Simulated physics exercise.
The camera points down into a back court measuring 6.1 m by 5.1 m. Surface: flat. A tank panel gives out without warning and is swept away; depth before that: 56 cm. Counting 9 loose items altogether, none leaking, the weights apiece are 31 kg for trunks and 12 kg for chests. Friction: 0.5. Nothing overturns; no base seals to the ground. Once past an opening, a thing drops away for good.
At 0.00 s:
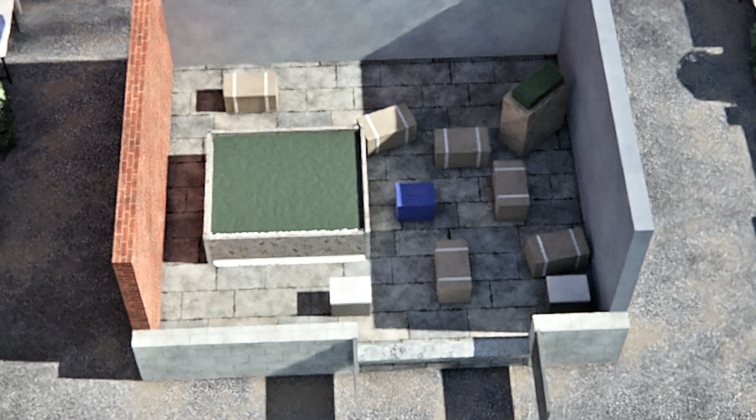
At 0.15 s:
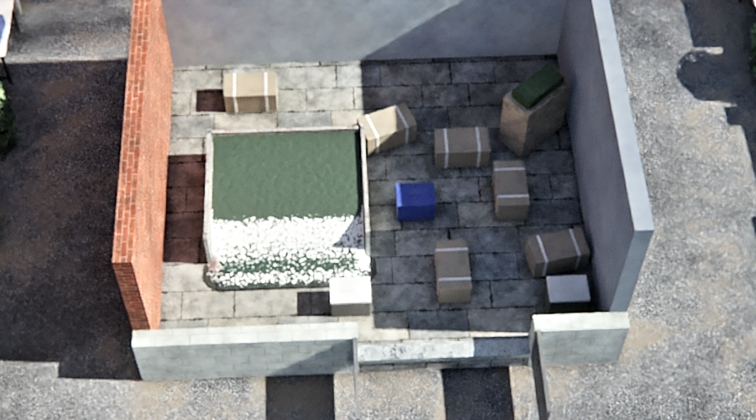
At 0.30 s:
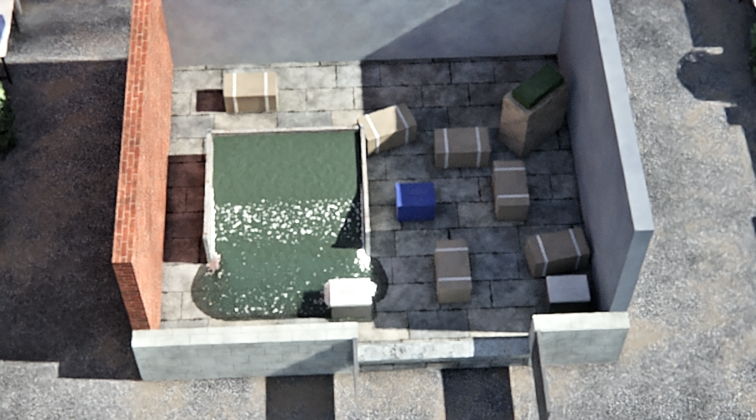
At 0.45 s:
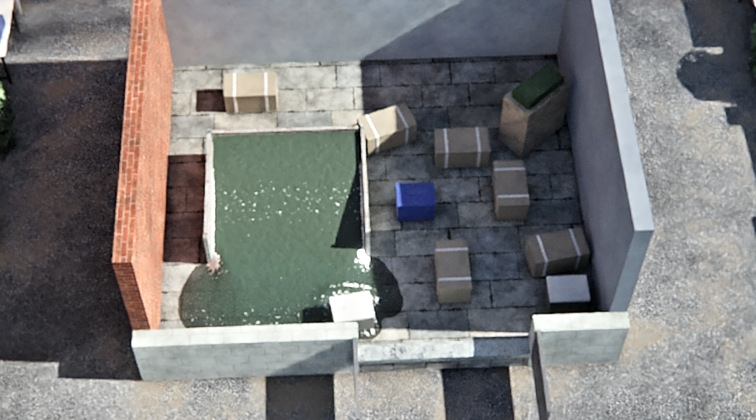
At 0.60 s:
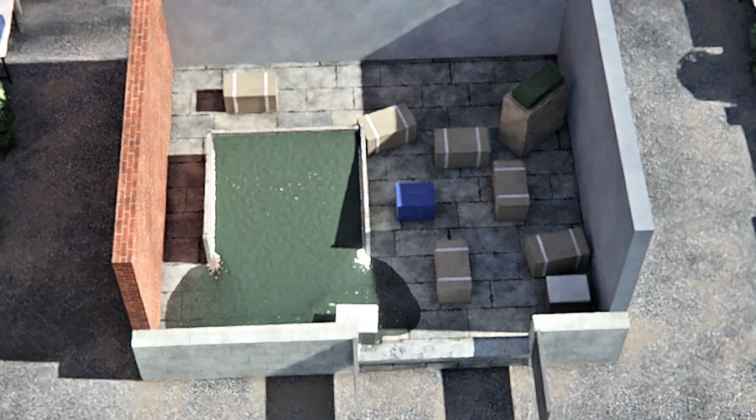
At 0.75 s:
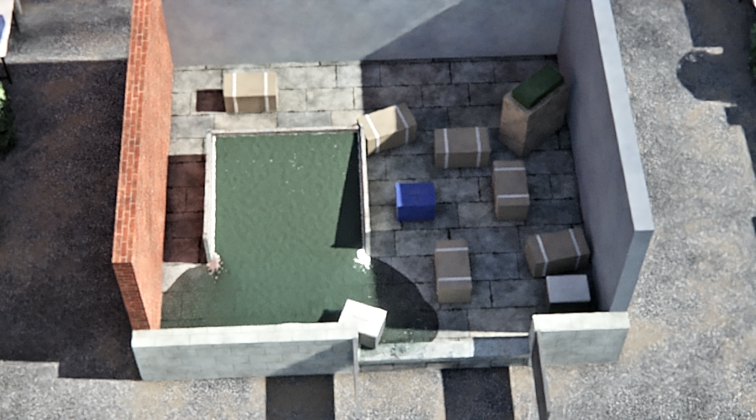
In this clip, the near side of a tank of green water gives way in a walled court, and water spreads across the paving to the front wall, shifting and turning a white box while the blue chest stays still.
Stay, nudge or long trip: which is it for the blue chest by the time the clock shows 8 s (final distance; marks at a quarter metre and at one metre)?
My money says it stays right about there.
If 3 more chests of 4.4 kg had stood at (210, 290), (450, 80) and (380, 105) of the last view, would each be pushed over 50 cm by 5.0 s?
In sequence: Goes beyond; stays within; stays within.
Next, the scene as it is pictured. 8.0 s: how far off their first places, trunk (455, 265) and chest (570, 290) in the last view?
80 cm and 50 cm, respectively.
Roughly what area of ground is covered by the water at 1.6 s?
Some 10.0 m2 of it.
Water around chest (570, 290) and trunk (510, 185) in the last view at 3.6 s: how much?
Around 12 cm and 0 cm.
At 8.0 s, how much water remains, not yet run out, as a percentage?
Roughly 72 percent.
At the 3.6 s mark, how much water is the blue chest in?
I'd put it at about 2 cm.
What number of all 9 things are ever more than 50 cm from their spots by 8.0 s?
The total is 4.
After 1.6 s the blue chest is near (416, 194), 0.0 m from its start, aground; 1 of 9 are out; 0 afloat.
After 3.6 s the blue chest is near (416, 194), 0.0 m from its start, aground; 1 of 9 are out; 1 afloat.
After 5.6 s the blue chest is near (416, 194), 0.0 m from its start, aground; 1 of 9 are out; 1 afloat.
After 8.0 s the blue chest is near (416, 194), 0.0 m from its start, aground; 1 of 9 are out; 1 afloat.
